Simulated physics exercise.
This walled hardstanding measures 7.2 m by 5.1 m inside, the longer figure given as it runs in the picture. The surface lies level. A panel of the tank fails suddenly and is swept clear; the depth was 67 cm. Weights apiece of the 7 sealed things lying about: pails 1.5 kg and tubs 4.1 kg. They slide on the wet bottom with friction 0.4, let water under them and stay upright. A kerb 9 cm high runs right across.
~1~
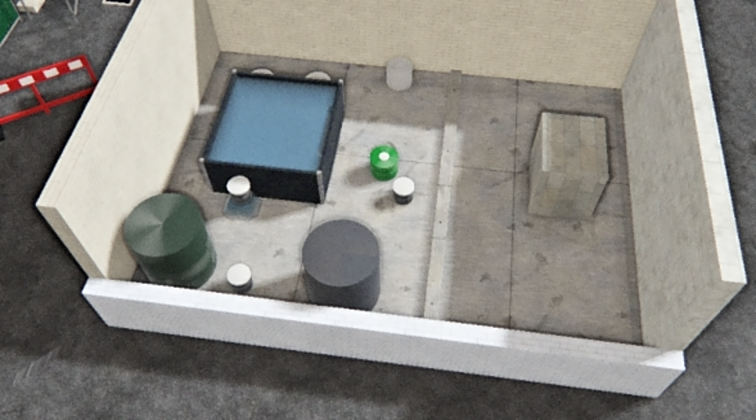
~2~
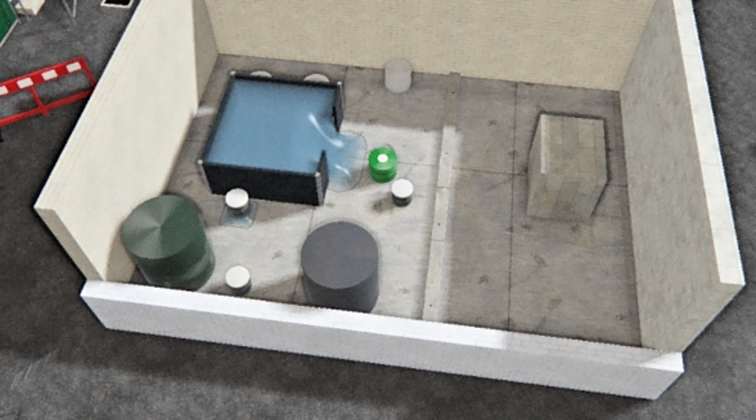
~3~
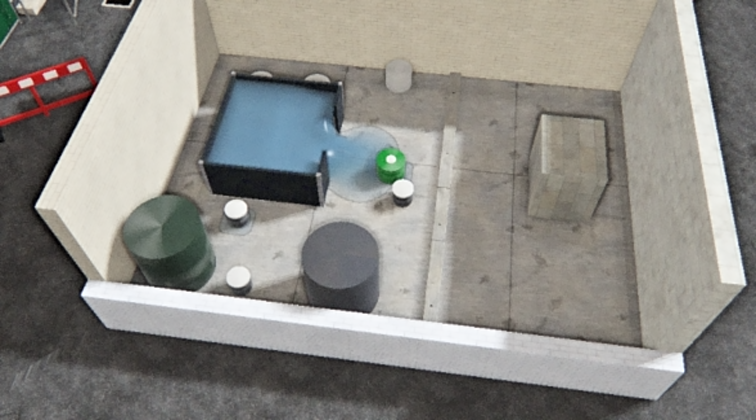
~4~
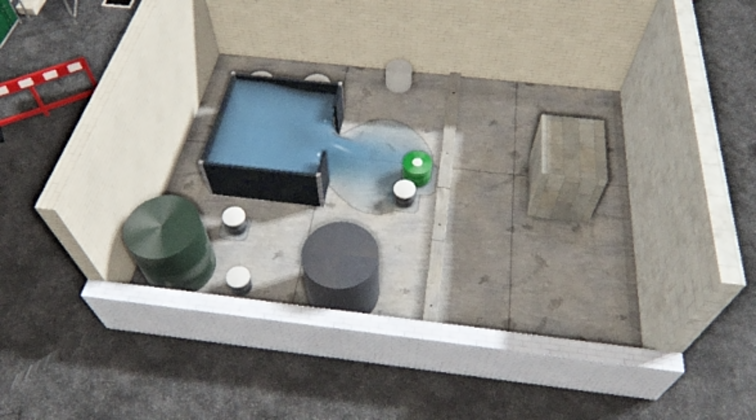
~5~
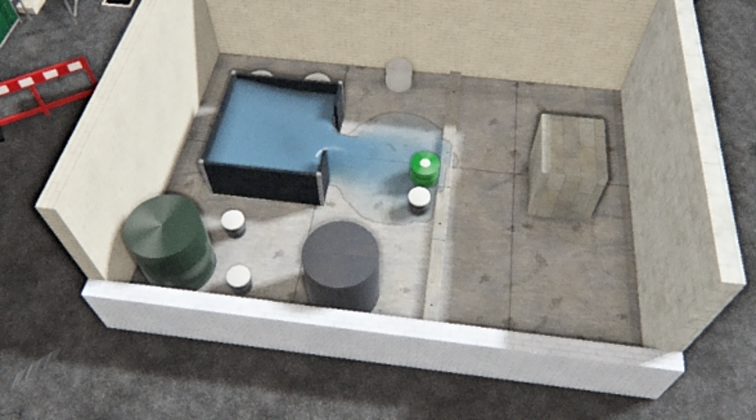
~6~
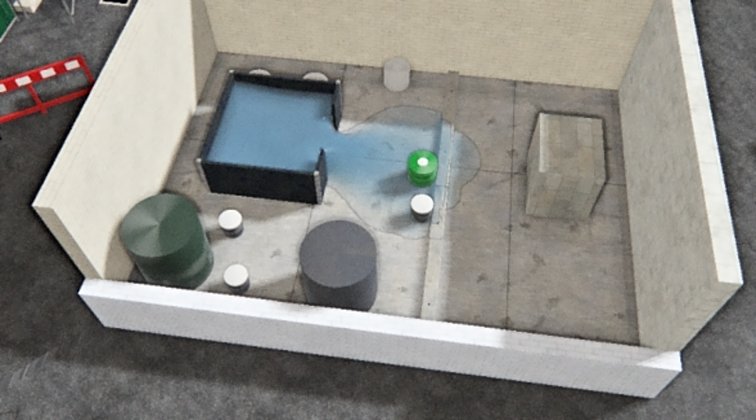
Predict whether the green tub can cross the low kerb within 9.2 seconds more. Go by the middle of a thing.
The green tub gets past.
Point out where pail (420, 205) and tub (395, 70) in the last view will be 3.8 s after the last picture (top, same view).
Around (387, 288) and (343, 89).
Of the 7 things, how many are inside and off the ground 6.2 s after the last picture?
I count 5.
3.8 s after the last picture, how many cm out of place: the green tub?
Roughly 350 cm by then.
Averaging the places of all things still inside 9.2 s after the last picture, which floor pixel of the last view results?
Near (253, 196).
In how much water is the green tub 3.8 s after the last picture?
Roughly 8 cm.
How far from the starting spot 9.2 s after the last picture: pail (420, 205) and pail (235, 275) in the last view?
In turn: 300 cm, 20 cm.
Then, 1.2 s after the last picture the green tub is near (522, 218), 2.3 m from its start, afloat; 1 of 7 are over the mark; 1 afloat.
Then, 3.8 s after the last picture the green tub is near (586, 268), 3.4 m from its start, afloat; 1 of 7 are over the mark; 2 afloat.
Then, 6.2 s after the last picture the green tub is near (519, 271), 2.8 m from its start, afloat; 1 of 7 are over the mark; 5 afloat.
Then, 9.2 s after the last picture the green tub is near (512, 277), 2.8 m from its start, afloat; 1 of 7 are over the mark; 7 afloat.
